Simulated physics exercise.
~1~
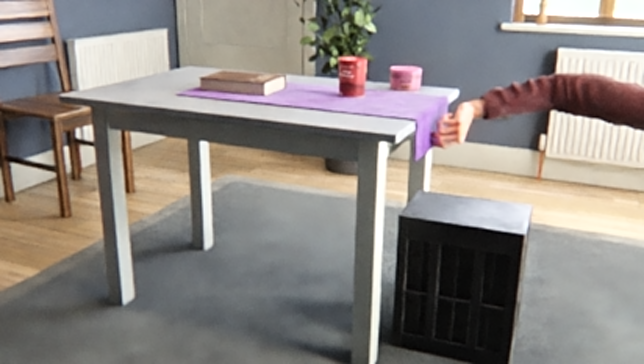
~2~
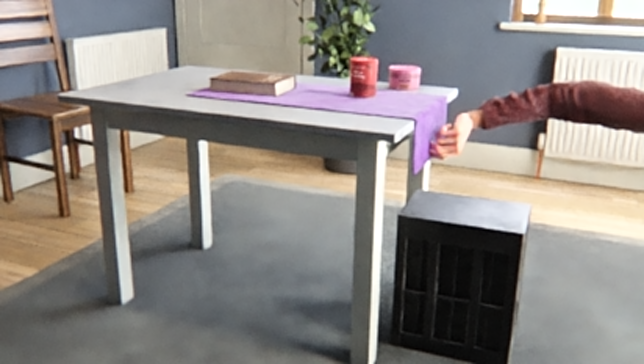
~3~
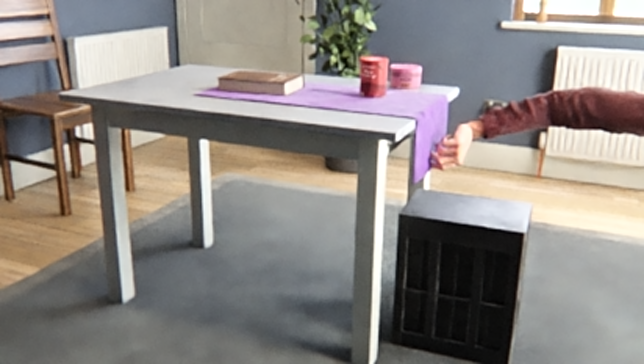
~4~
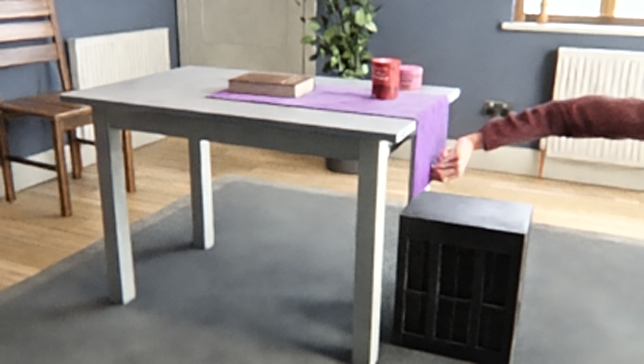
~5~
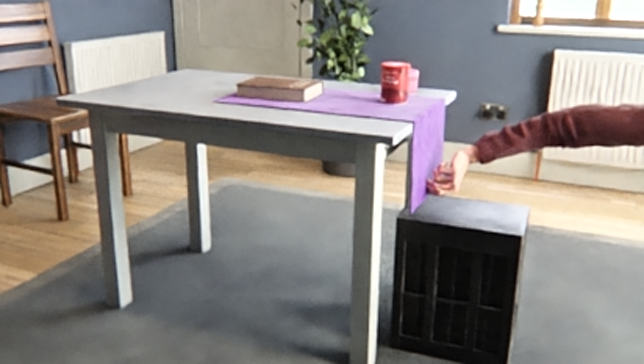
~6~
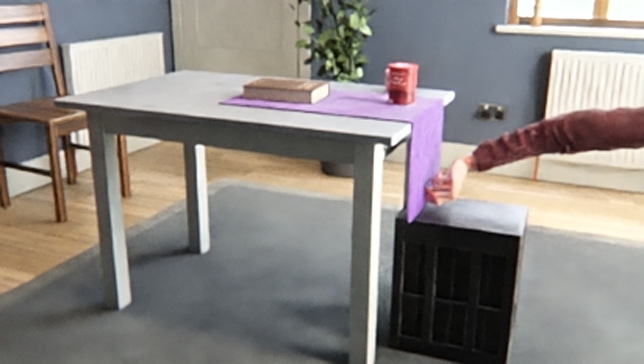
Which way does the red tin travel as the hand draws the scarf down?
The red tin moves to the right, carried along on the scarf toward the end of the table where the hand is.
